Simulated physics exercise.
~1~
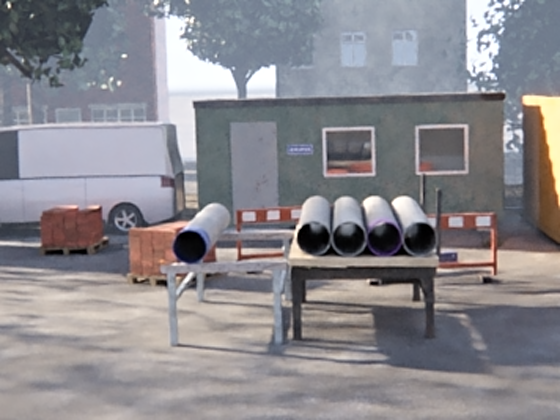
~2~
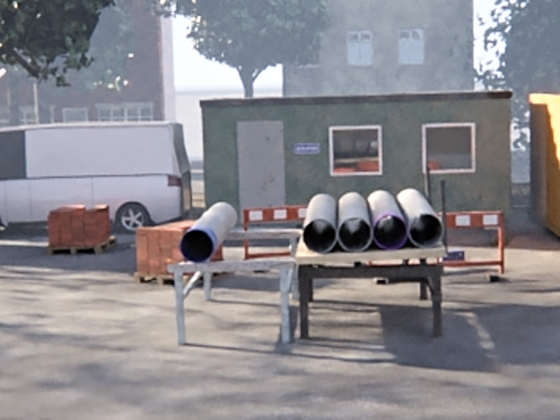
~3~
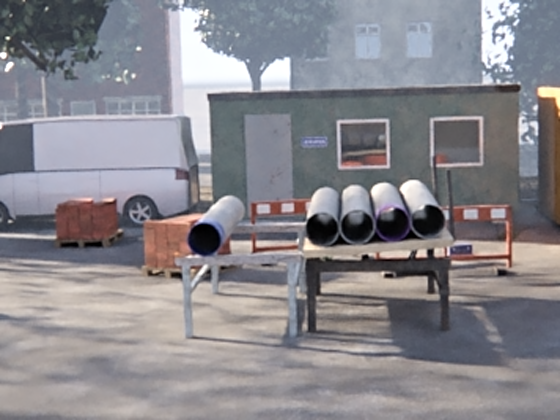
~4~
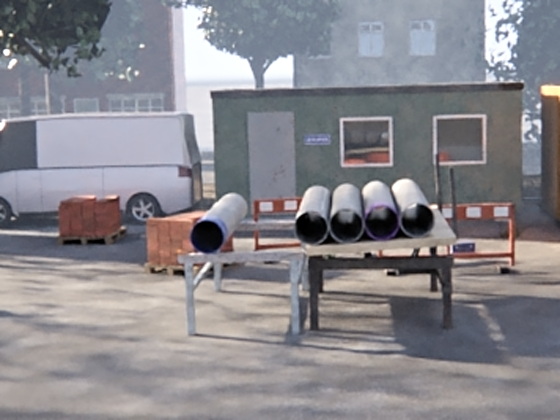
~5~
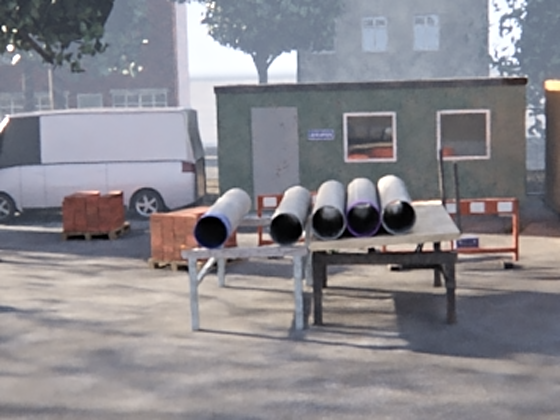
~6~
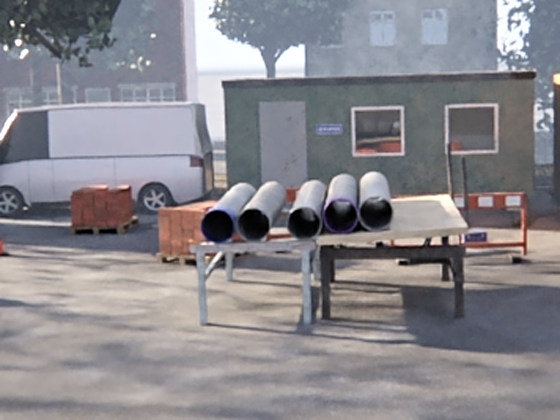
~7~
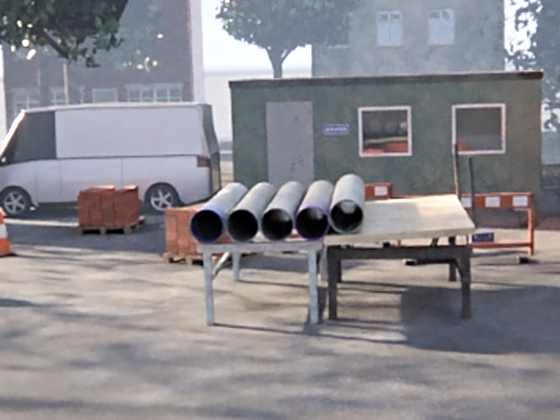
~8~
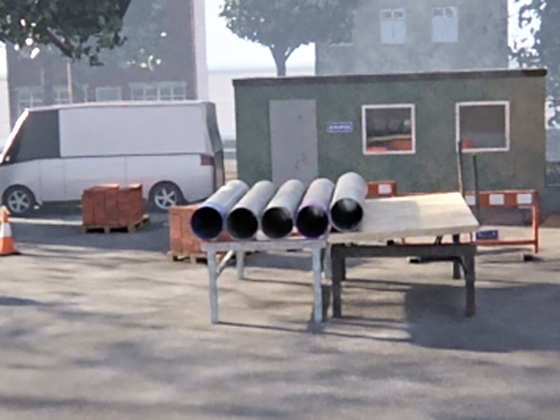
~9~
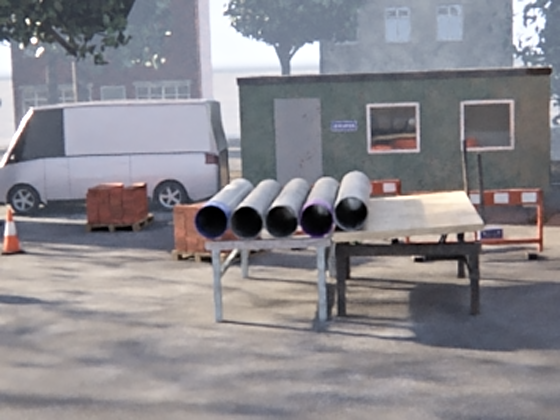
Four plastic pipes lying together on a tipping table rolled left toward a single pipe on the neighbouring rack, bunching up against it until all five rested side by side there, with none falling off and the tabletop left empty.
